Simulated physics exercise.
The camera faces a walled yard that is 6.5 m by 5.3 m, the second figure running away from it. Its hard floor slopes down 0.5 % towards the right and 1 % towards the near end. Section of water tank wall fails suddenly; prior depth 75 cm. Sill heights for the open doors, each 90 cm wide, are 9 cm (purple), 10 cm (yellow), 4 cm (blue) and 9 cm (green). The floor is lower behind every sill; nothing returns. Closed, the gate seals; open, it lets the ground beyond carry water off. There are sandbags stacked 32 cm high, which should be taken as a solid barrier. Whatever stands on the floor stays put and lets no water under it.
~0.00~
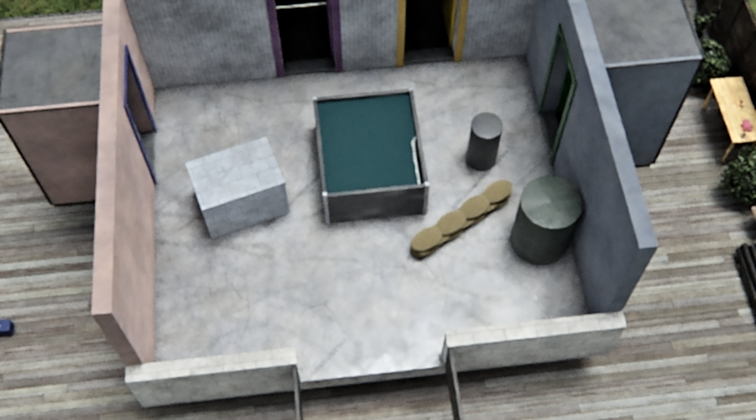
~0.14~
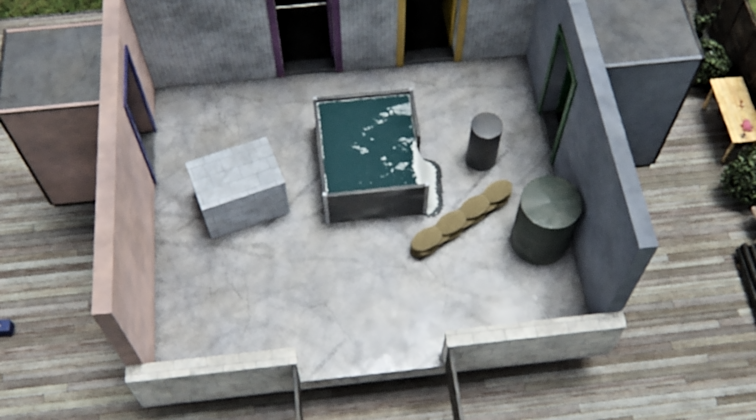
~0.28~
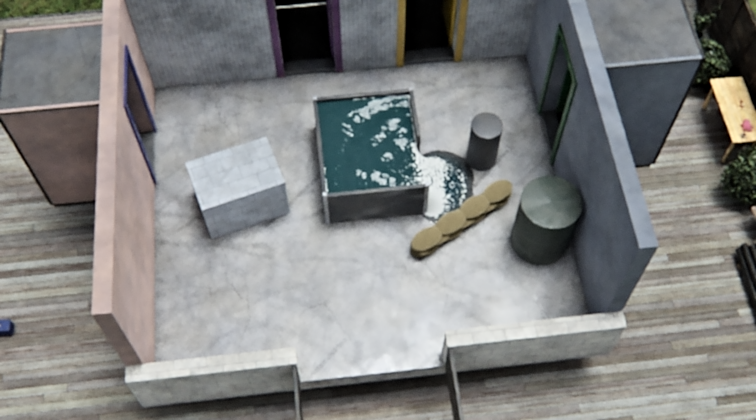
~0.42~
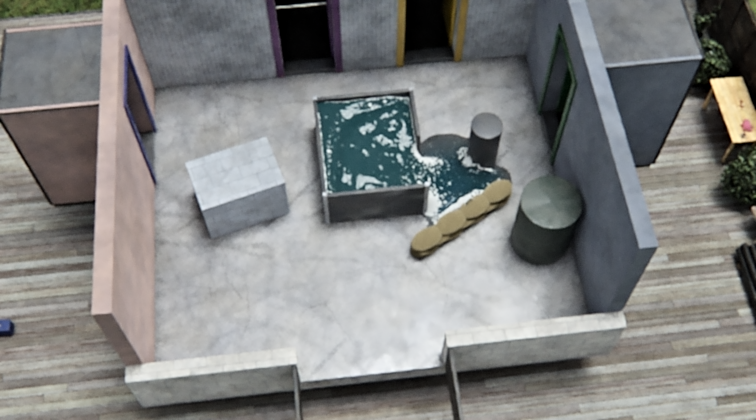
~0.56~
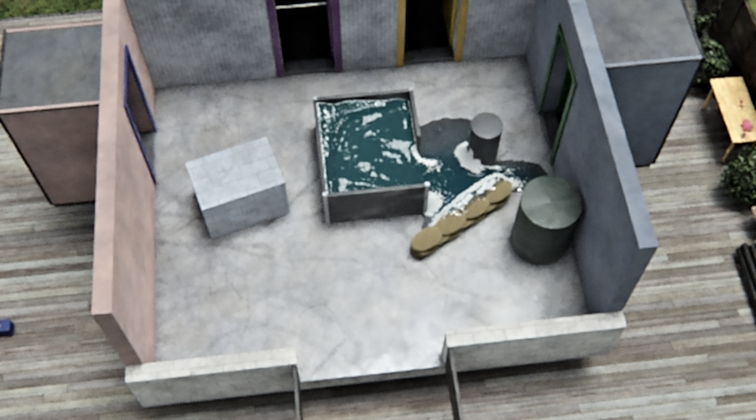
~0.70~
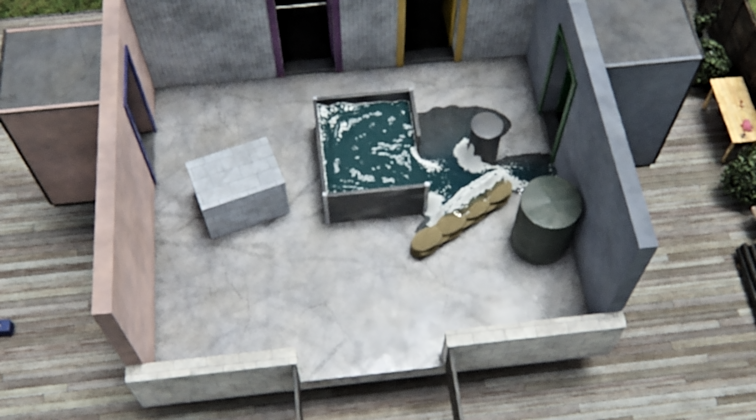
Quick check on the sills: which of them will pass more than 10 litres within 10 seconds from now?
Sill check: Purple door passes less or equal; yellow door passes more; blue door passes more; green door passes more.
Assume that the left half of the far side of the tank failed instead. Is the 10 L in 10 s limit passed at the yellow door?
In that case, yellow door: Less than that.
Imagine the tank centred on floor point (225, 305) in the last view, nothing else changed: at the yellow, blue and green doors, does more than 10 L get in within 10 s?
Then: Yellow not over, blue below, green below.
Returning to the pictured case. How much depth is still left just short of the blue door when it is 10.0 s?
The depth there is near 6.5 cm.
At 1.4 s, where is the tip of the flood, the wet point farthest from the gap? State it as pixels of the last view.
Near (526, 57).
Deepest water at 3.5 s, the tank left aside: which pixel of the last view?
About (450, 209).
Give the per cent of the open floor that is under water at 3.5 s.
Wet share: About 55 %.
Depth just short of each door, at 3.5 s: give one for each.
Depths in centimetres - purple: 2, yellow: 15, blue: 0, green: 15.
After 1.4 s water covers 25 % of the floor and is deepest (50 cm) near (482, 196); purple door not reached, yellow door not reached, blue door not reached, green door 11 cm at the sill, 21 L in.
After 2.2 s water covers 35 % of the floor and is deepest (39 cm) near (462, 208); purple door not reached, yellow door 14 cm at the sill, 0 L in, blue door not reached, green door 18 cm at the sill, 85 L in.
After 3.5 s water covers 55 % of the floor and is deepest (28 cm) near (450, 209); purple door 2 cm at the sill, 0 L in, yellow door 15 cm at the sill, 22 L in, blue door not reached, green door 15 cm at the sill, 139 L in.
After 6.0 s water covers 85 % of the floor and is deepest (22 cm) near (555, 219); purple door 4 cm at the sill, 0 L in, yellow door 9 cm at the sill, 47 L in, blue door not reached, green door 10 cm at the sill, 174 L in.
After 10.0 s water covers 95 % of the floor and is deepest (12 cm) near (555, 219); purple door 4 cm at the sill, 0 L in, yellow door 7 cm at the sill, 47 L in, blue door 6 cm at the sill, 23 L in, green door 7 cm at the sill, 179 L in.
